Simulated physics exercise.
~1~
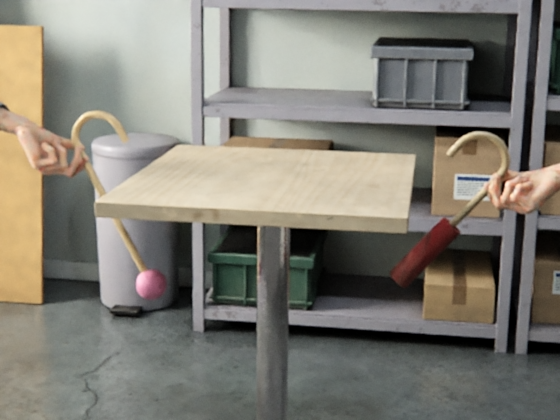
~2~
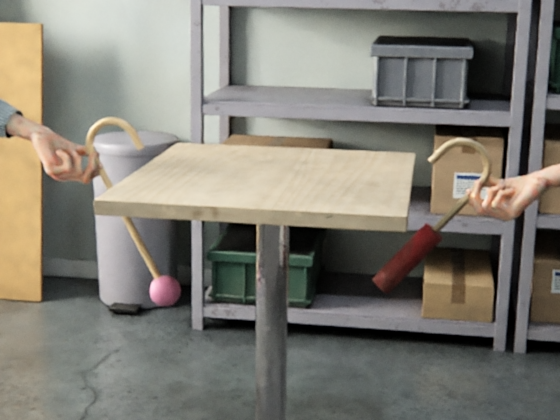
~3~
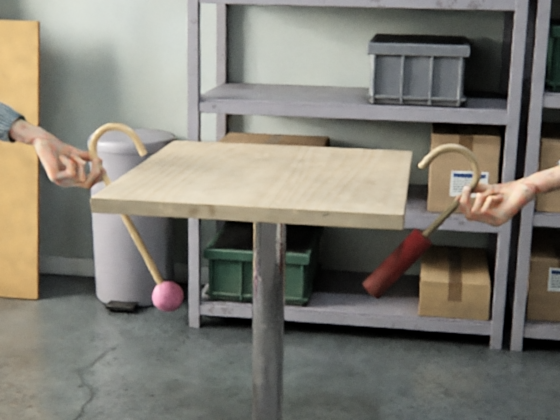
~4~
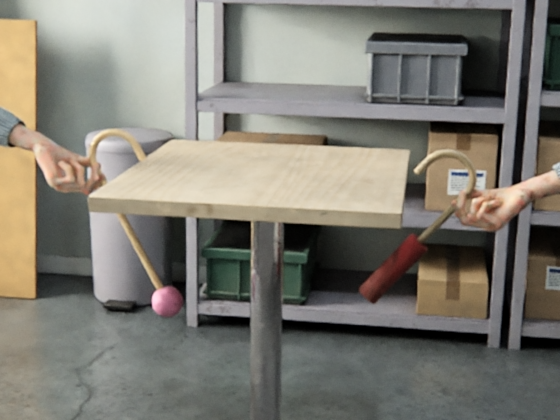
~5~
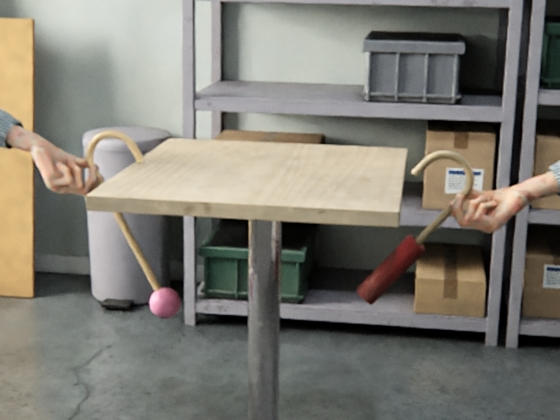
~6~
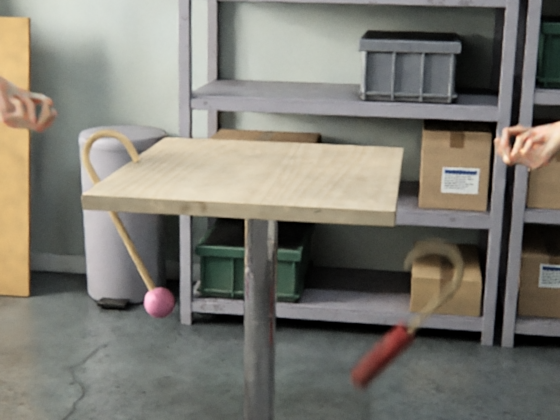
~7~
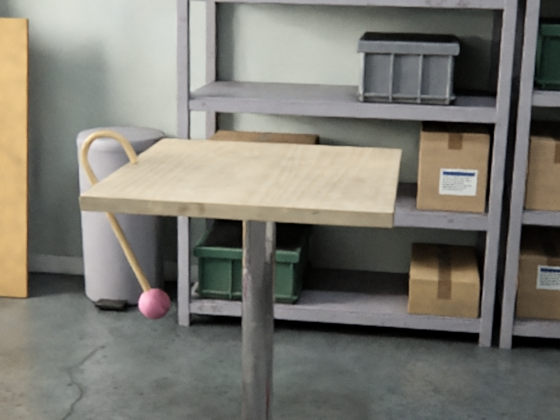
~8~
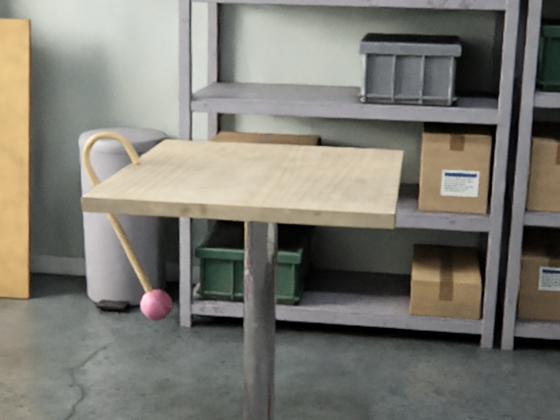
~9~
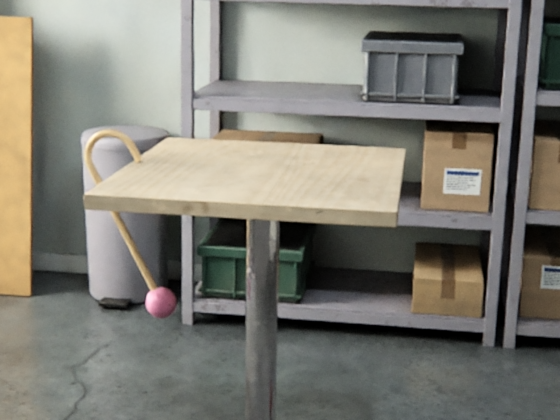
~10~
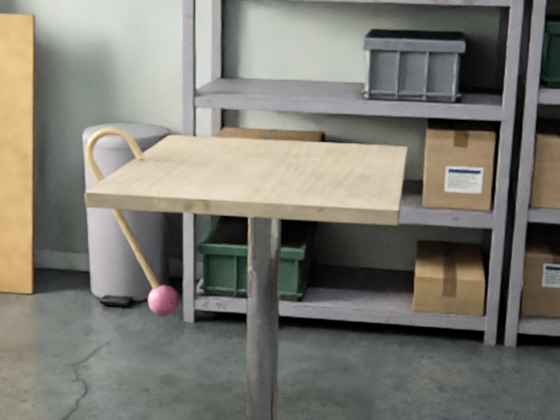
A red-handled hook drops when hands let go, while the pink-tipped one stays hanging.
